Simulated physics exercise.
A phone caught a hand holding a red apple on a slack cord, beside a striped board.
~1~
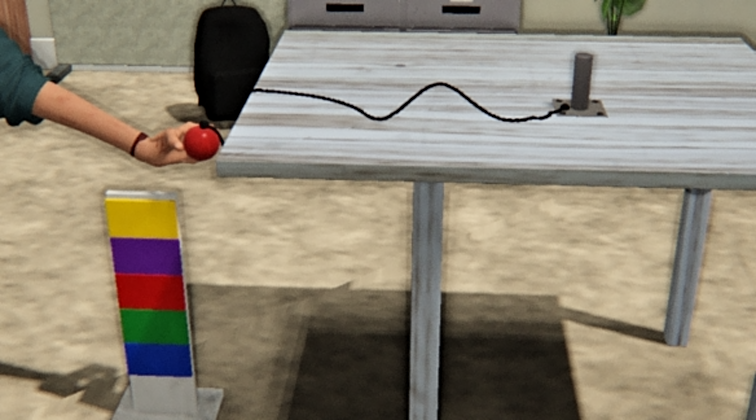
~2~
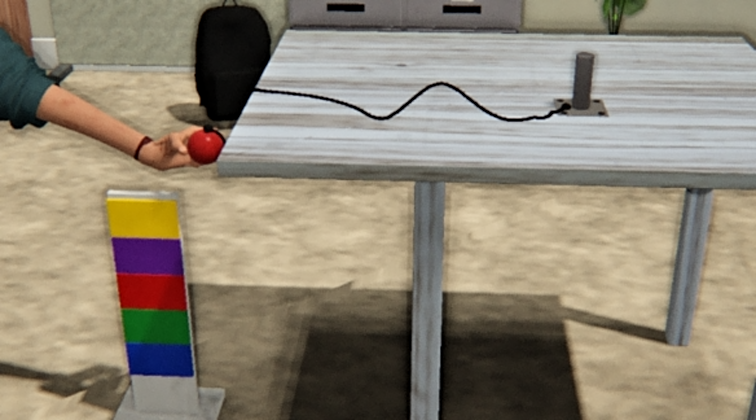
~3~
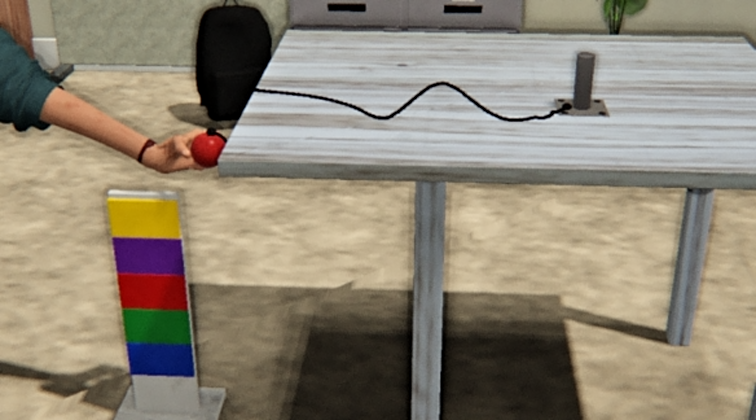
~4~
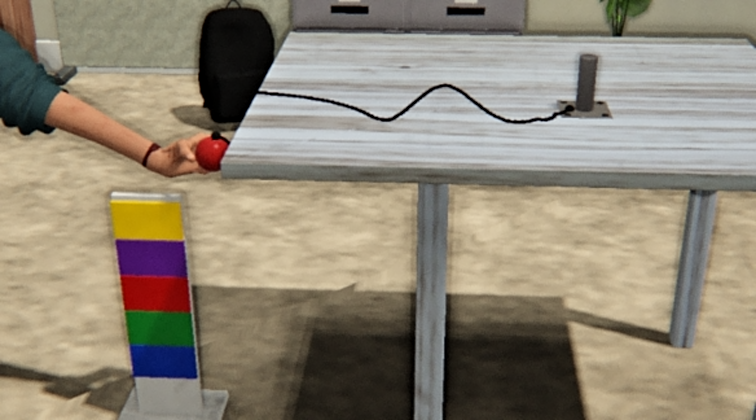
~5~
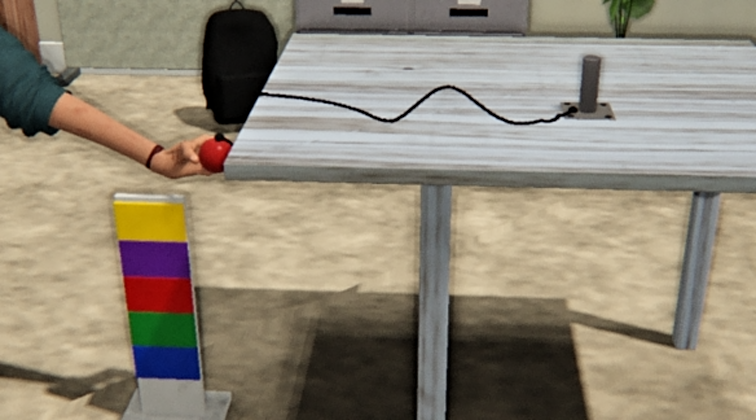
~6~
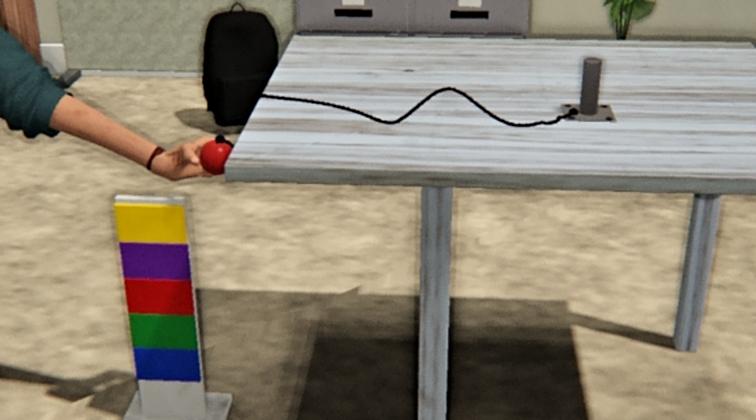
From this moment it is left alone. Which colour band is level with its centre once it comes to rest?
The blue band.
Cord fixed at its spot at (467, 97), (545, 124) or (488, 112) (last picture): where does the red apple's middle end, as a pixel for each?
First try around (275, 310), second around (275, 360), third around (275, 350).
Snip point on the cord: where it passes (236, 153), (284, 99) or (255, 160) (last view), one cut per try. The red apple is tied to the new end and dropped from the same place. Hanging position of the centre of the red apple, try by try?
Roughly (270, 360), (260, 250), (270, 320).
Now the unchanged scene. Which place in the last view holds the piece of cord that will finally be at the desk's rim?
It's the one at (398, 122).
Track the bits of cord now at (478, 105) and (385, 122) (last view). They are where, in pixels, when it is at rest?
I'd put the first at about (424, 110) and the other at about (254, 126).
Soon after, apple near (284, 349); level with green.
After that, apple near (269, 385); level with blue.
In the end, apple near (276, 379); level with blue. Its middle rests at the blue band.
